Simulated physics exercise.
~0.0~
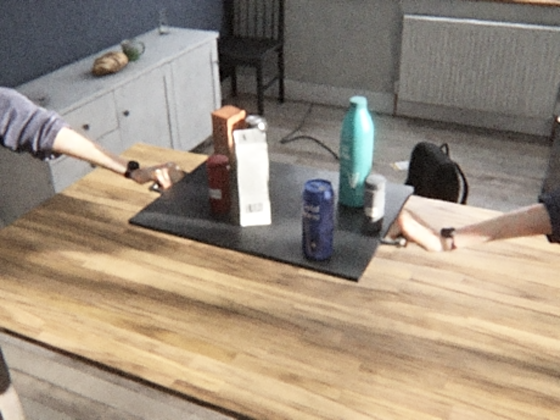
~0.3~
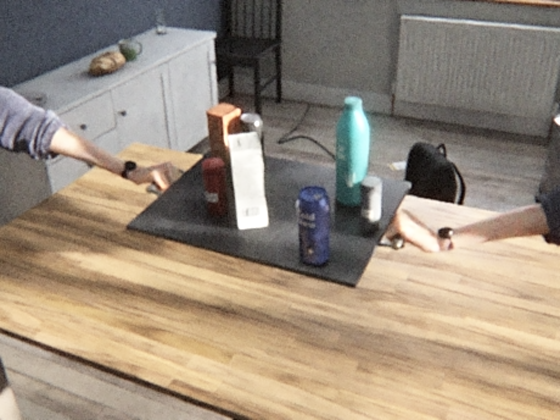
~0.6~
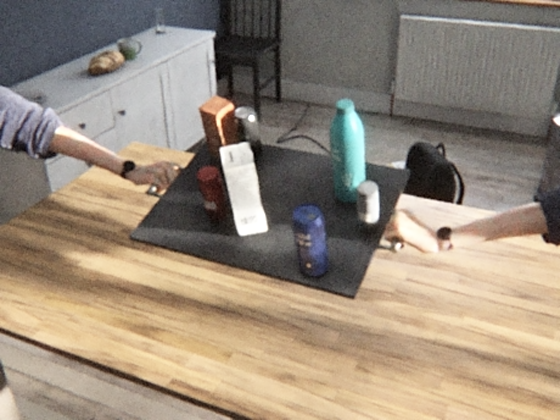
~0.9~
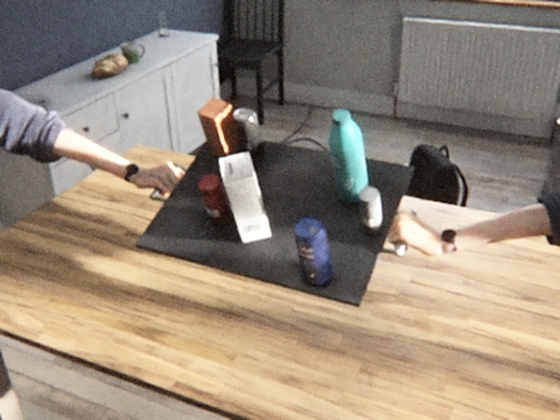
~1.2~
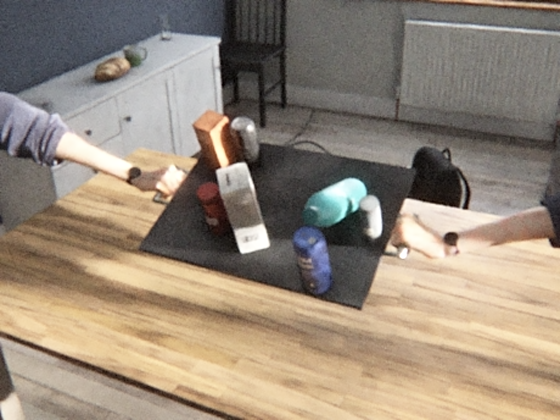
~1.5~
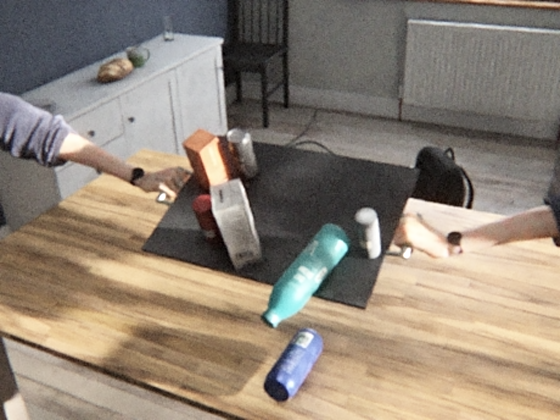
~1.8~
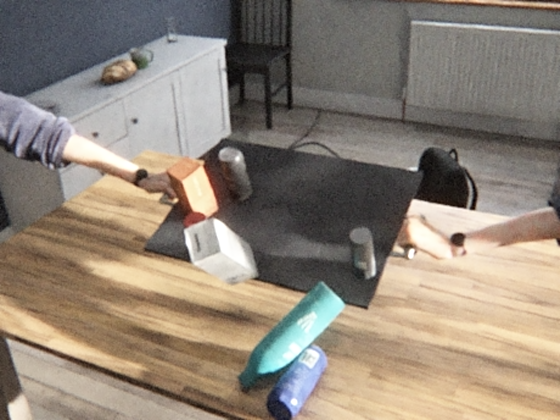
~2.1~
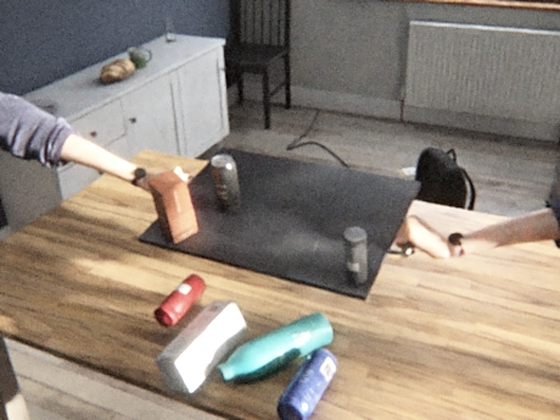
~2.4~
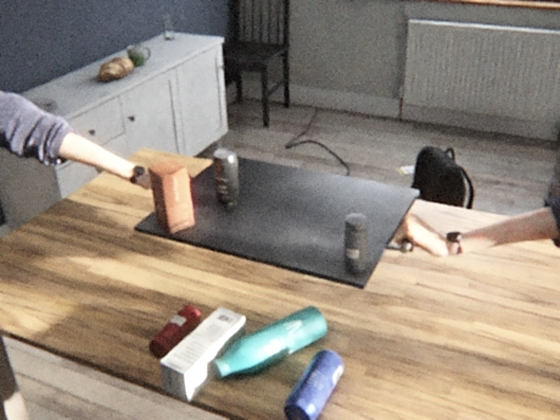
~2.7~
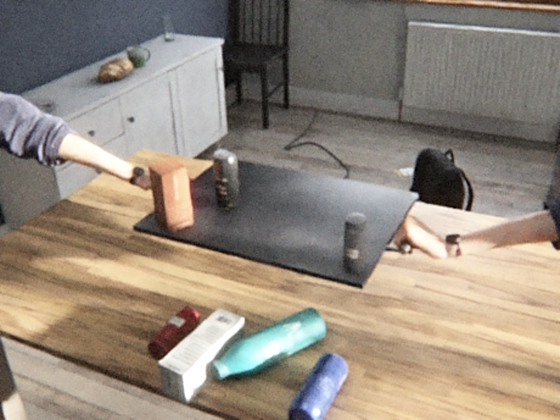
To begin with, two hands hold a dark, rimless tray above a wooden table, with seven items standing on it, including a turquoise bottle, a blue can and an orange carton. The hands tip the tray's near edge down, and the bottle topples. The blue can drops off the near edge, followed by the bottle, as the cartons and red shaker shift towards the viewer. The white carton and red shaker then go over the edge too. As the tray levels out, the orange carton, grey shaker and a small can remain standing, while the fallen items lie on the table.
